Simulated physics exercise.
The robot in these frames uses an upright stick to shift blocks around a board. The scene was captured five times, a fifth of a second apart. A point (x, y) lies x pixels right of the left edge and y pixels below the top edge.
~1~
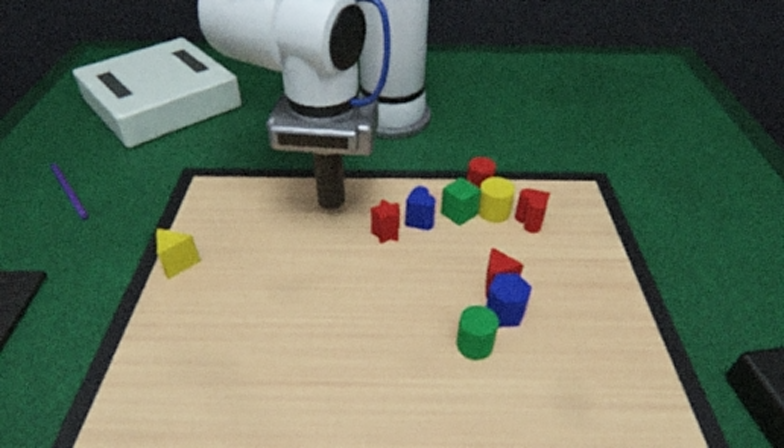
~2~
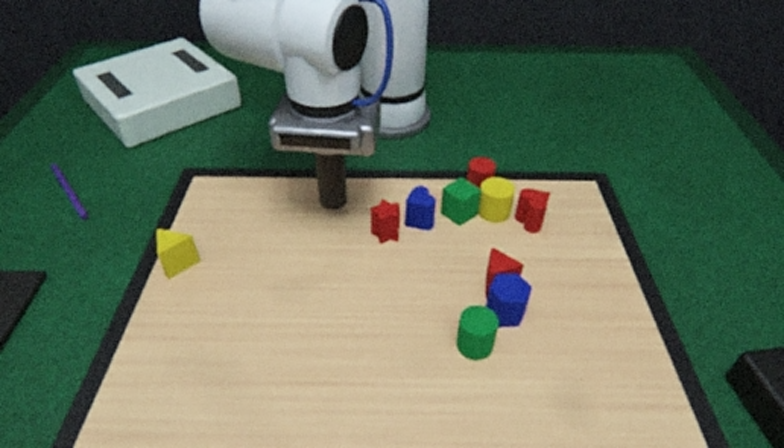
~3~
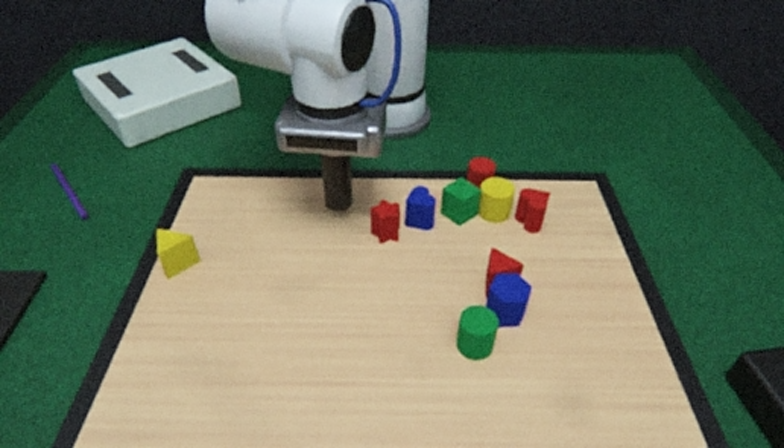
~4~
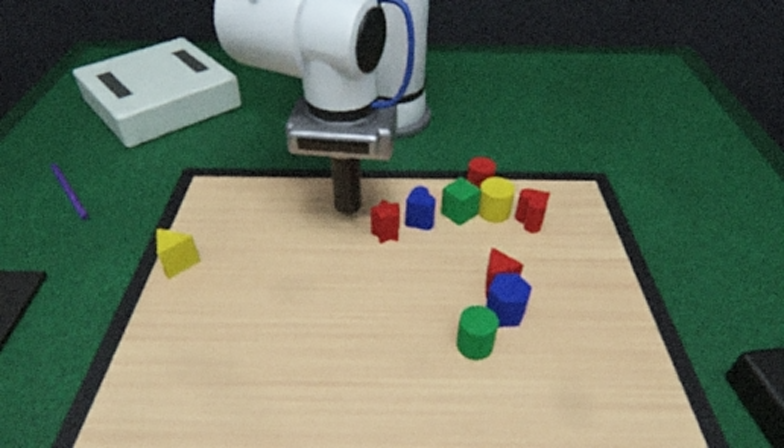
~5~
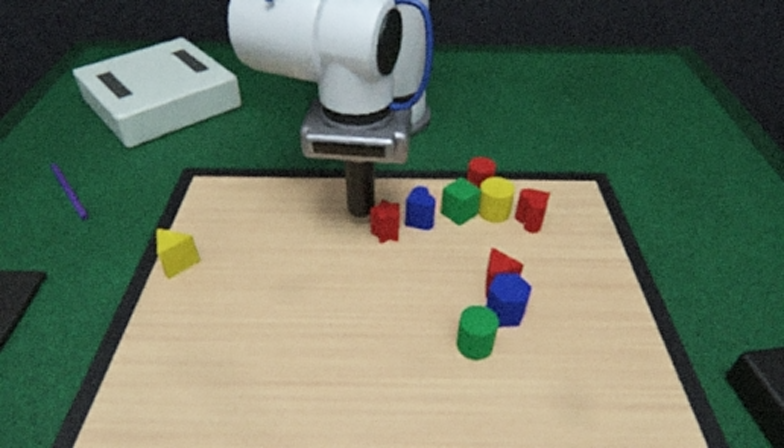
A white robot arm slid its dark upright stick a short way to the right along the board's far edge, drawing close to the red star block, while the colored blocks all stayed still.
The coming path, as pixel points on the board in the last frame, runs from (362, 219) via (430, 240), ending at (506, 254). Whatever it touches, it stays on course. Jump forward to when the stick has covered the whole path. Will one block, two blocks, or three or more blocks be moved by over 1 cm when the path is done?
My prediction: Two blocks.
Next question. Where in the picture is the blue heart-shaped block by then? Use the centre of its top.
It ends at (440, 198).
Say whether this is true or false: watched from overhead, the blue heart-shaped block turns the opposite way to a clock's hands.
True.
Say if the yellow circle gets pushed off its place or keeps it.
The block in question stays where it was by the end.
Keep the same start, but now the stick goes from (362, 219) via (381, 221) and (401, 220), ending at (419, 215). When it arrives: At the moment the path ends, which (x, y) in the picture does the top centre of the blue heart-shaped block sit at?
The top centre is at (445, 196).
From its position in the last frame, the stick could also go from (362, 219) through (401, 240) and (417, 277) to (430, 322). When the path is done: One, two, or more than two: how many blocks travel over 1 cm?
I foresee one block being moved.
On the path given first. One third of the way, stick at (407, 223); red star block at (419, 225), turned 30° clockwise; blue heart-shaped block at (430, 195), turned 35° anticlockwise.
Two thirds of the way, stick at (456, 235); red star block at (433, 234), turned 80° clockwise; blue heart-shaped block at (440, 198), turned 95° anticlockwise; green four-sided block at (463, 187).
At the end, stick at (508, 243); red star block at (433, 234), turned 80° clockwise; blue heart-shaped block at (440, 198), turned 95° anticlockwise; green four-sided block at (463, 187); yellow circle still; red triangular piece still.
